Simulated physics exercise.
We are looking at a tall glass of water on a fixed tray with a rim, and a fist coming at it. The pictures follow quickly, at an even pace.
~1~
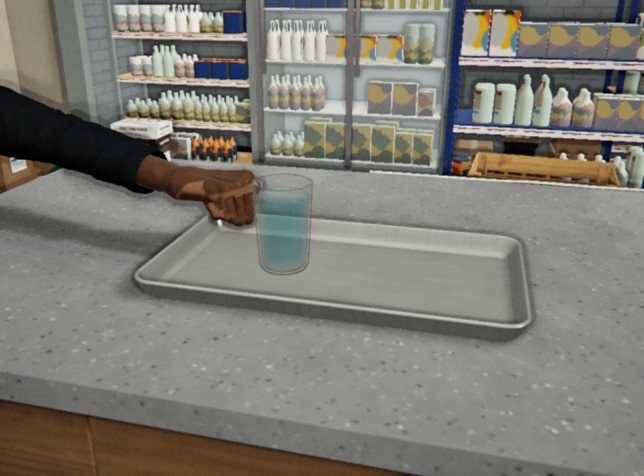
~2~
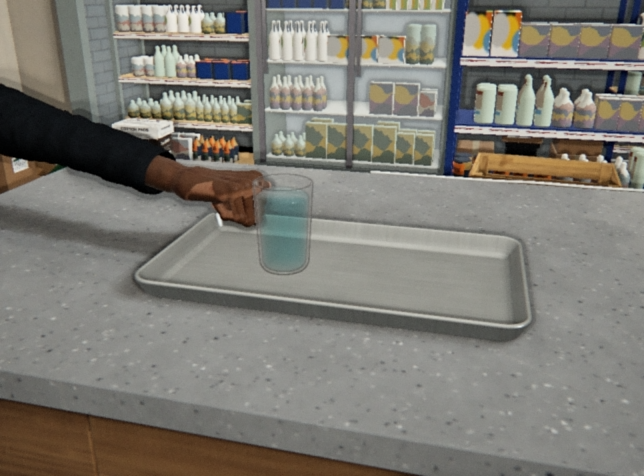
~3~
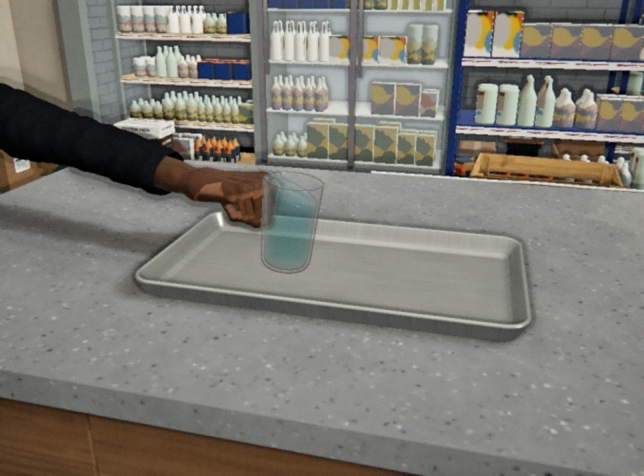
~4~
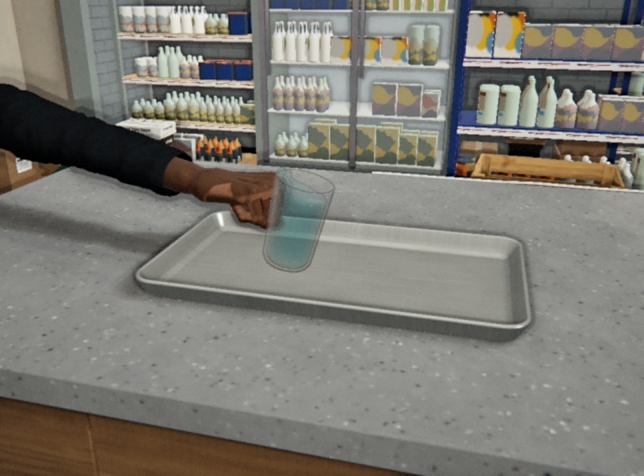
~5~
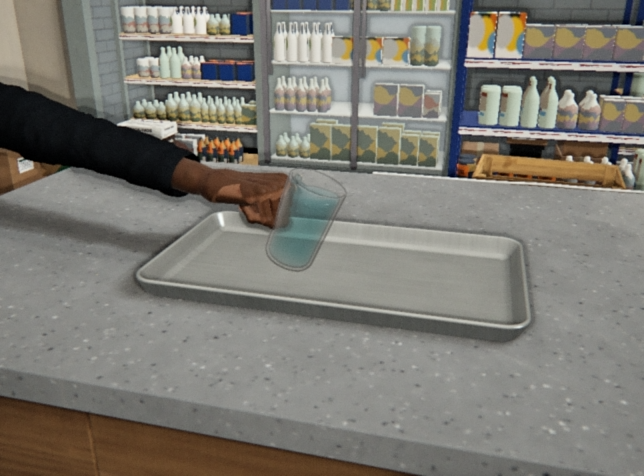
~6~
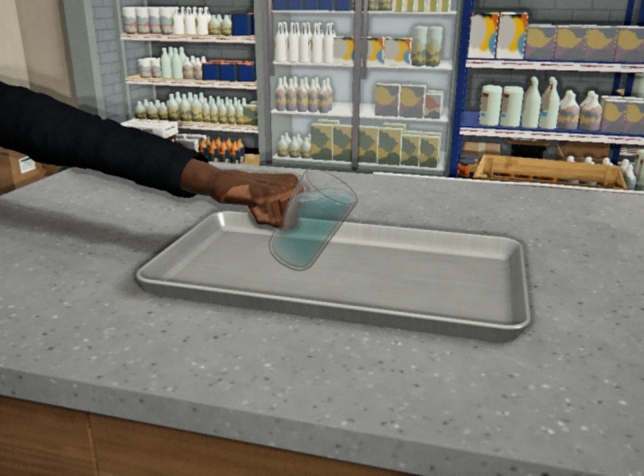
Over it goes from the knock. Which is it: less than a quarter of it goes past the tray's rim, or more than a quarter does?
What I see is more than a quarter pouring off the tray.
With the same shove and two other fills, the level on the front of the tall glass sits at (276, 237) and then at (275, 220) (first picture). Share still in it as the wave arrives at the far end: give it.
About 55 % for the first fill, about 55 % for the second.
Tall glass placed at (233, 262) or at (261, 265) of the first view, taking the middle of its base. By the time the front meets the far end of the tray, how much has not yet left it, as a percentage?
About 45 % and 50 %.
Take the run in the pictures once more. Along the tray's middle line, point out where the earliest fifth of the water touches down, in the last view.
I'd mark it somewhere roughly at pixel (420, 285).
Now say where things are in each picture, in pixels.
In the first picture, it leans 0°; its right rim is at (310, 186); the water meets the walls at (259, 191) and (309, 195); the tray's far rim is at (524, 277); the tray is clear ahead.
In the second picture, it leans 0°; its right rim is at (311, 186); the water meets the walls at (260, 191) and (309, 195).
In the third picture, it leans 7°; its right rim is at (321, 188); the water meets the walls at (271, 176) and (316, 199).
In the fourth picture, it leans 14°; its right rim is at (332, 191); the water meets the walls at (280, 181) and (327, 200); 1 per cent is over the edge.
In the fifth picture, it leans 22°; its right rim is at (344, 196); the water meets the walls at (286, 197) and (339, 197).
In the sixth picture, it leans 30°; its right rim is at (355, 203); the water meets the walls at (291, 206) and (356, 196); 1 per cent is over the edge.
A moment on, the tall glass lies on its side and 93 per cent is in the glass, 4 on the tray and 3 above or beyond its rim.
Next, the tall glass lies on its side and 56 per cent is in the glass, 42 on the tray and 2 above or beyond its rim.
Then the tall glass lies on its side and 32 per cent is in the glass, 44 on the tray and 24 above or beyond its rim.
Later the tall glass lies on its side and 17 per cent is in the glass, 46 on the tray and 38 above or beyond its rim.
In the end 62 per cent is held by tray and glass, 38 is off the tray.
